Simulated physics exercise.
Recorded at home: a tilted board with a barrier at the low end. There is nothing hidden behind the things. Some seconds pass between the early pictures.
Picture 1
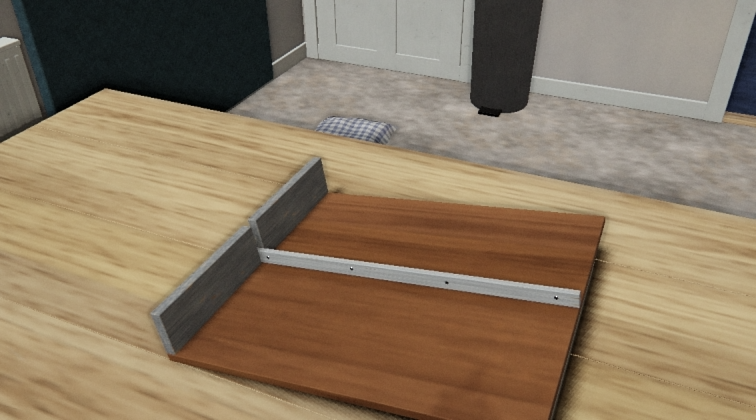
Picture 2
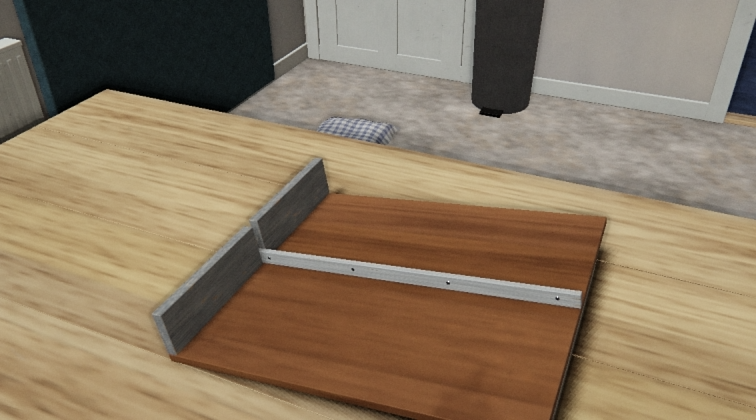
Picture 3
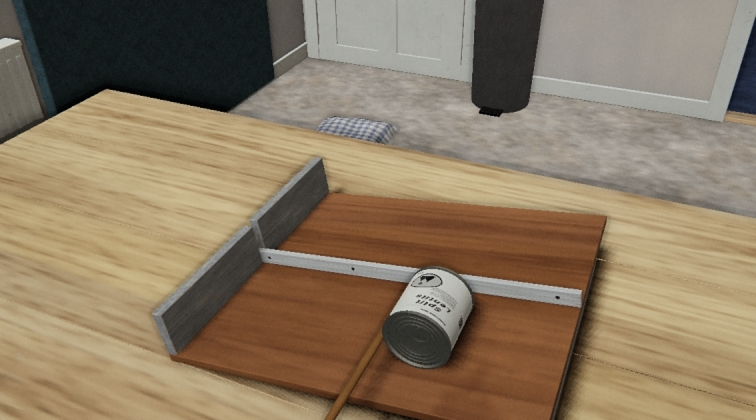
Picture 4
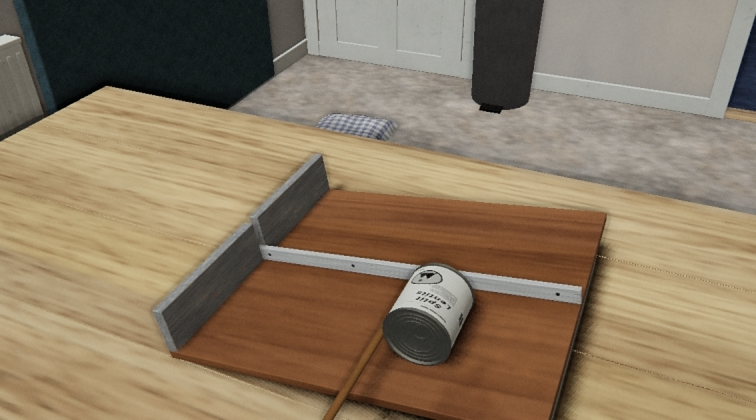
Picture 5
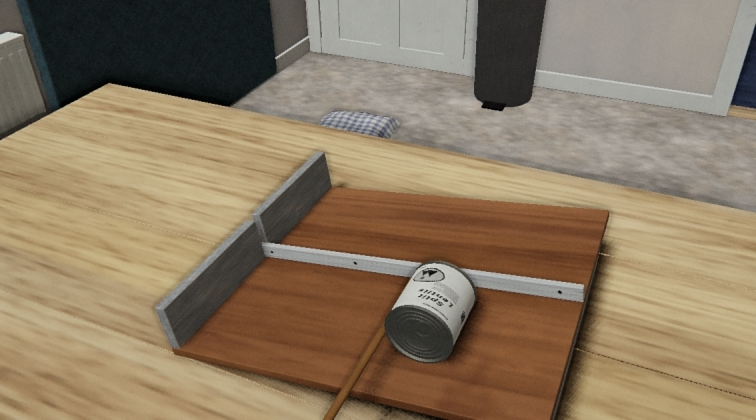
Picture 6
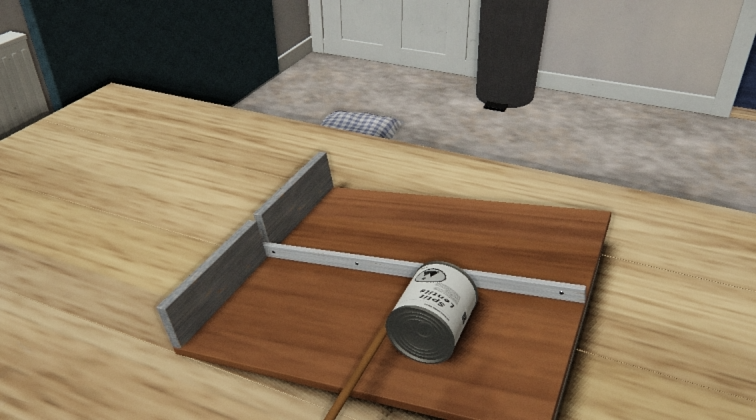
We see a tilted wooden board with a grey barrier and a pale metal strip, empty at first; then a white tin appears on it, held back by a stick, and stays in place while the view shifts slightly.
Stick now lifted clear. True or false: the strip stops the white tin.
True.
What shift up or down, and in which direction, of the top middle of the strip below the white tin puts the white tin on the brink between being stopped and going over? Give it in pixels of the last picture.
Down, by around 28 pixels.
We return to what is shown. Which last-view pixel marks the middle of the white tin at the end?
About (244, 280).
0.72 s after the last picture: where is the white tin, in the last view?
Its middle should be about (263, 284).
Then, 0.32 s after the last picture, white tin rolling on the board near (401, 307).
Then, 0.56 s after the last picture, white tin rolling on the board near (328, 294).
Then, 0.72 s after the last picture, white tin rolling on the board near (263, 284).
At rest, the white tin stops on the board, near (244, 281).
